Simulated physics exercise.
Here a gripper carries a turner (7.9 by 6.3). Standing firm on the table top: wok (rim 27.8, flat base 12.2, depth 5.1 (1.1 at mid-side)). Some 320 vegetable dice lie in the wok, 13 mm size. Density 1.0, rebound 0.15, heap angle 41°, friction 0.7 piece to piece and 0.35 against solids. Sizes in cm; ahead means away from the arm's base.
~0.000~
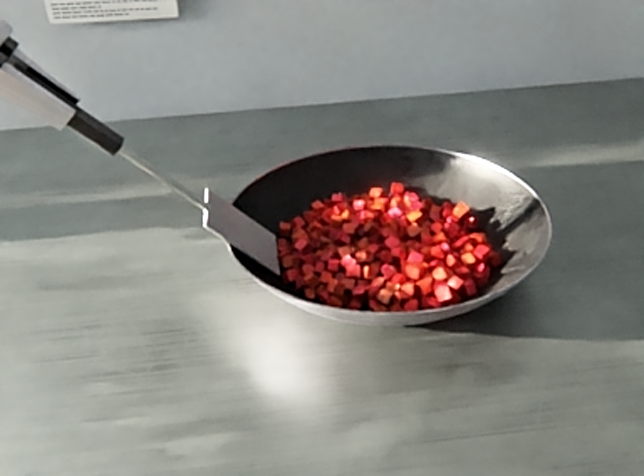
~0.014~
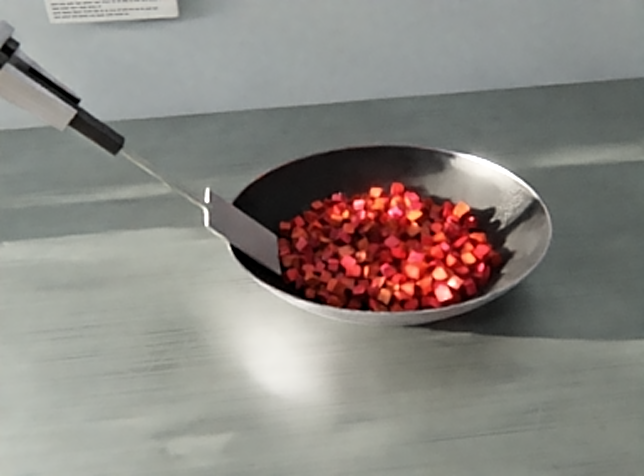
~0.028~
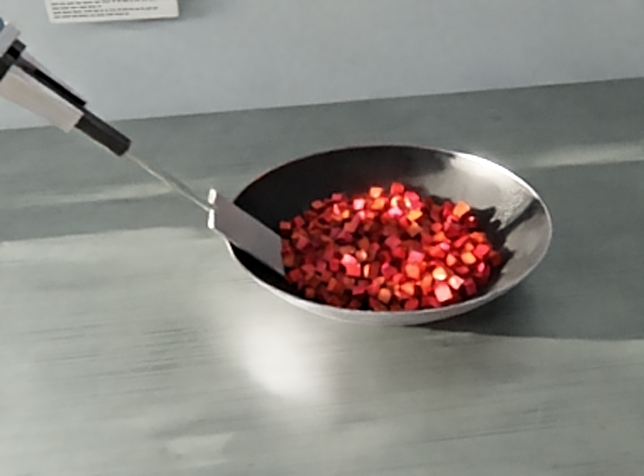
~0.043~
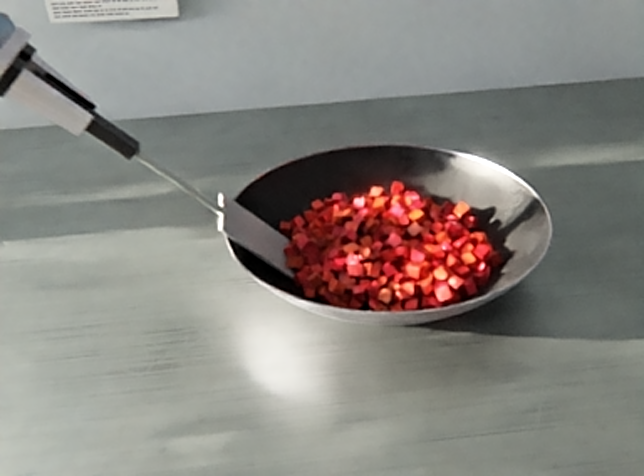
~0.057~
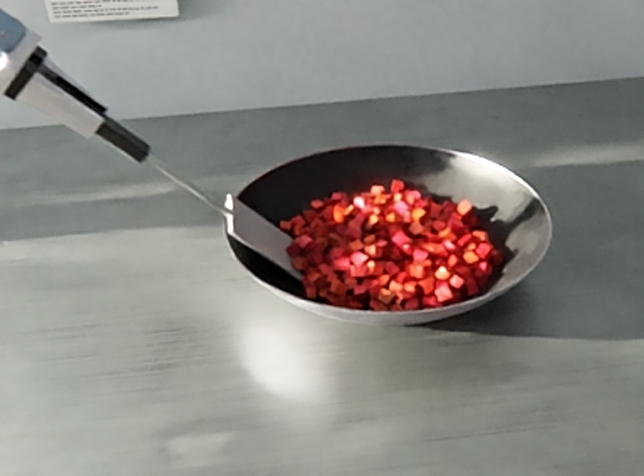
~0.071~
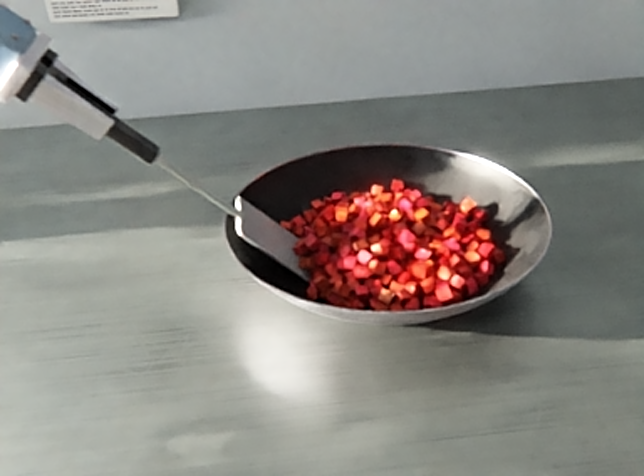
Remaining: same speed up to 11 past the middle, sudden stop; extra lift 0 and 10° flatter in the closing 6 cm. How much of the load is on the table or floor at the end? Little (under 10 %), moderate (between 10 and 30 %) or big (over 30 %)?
Share on the table or floor: Moderate (between 10 and 30 %).
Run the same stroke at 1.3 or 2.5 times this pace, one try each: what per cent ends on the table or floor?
About 25 and 40 per cent.
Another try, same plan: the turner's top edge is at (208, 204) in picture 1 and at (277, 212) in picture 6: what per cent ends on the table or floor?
About 40 per cent.
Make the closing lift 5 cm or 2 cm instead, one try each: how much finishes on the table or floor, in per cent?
Some 20 and 25 per cent.
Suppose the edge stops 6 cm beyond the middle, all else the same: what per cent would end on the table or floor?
In that case some 5 per cent.
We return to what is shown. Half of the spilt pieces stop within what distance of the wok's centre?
Some 20 cm.
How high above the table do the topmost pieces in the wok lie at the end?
Roughly 7.0 cm.
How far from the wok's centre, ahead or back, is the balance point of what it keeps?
About 4.0 cm ahead.
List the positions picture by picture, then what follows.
Turner top edge at (206, 207), sloping 45°; upper third of the load around (386, 239), from x 285 to 495, top at y 190; 321 in the wok, in the first picture.
Turner top edge at (207, 207), sloping 45°; upper third of the load around (386, 239), from x 285 to 495, top at y 190, in the second picture.
Turner top edge at (212, 208), sloping 45°; upper third of the load around (386, 239), from x 285 to 495, top at y 190, in the third picture.
Turner top edge at (221, 211), sloping 45°; upper third of the load around (383, 238), from x 285 to 495, top at y 190, in the fourth picture.
Turner top edge at (230, 213), sloping 45°; upper third of the load around (386, 235), from x 285 to 495, top at y 185, in the fifth picture.
Turner top edge at (238, 214), sloping 45°; upper third of the load around (393, 234), from x 285 to 495, top at y 185; 321 in the wok, in the sixth picture.
By 0.20 s, sloping 45°, highest piece 6 above the table; 321 in the wok.
By 0.34 s, sloping 42°, highest piece 7 above the table; 316 in the wok, 1 on the table or floor, 4 on the blade or in flight.
By 0.61 s, sloping 35°, highest piece 6 above the table; 254 in the wok, 63 on the table or floor, 4 on the blade or in flight.
By 1.66 s, sloping 35°, highest piece 6 above the table; 254 in the wok, 67 on the table or floor.
Final count, 254 in the wok, 67 on the table or floor. That is 21 % on the table or floor.
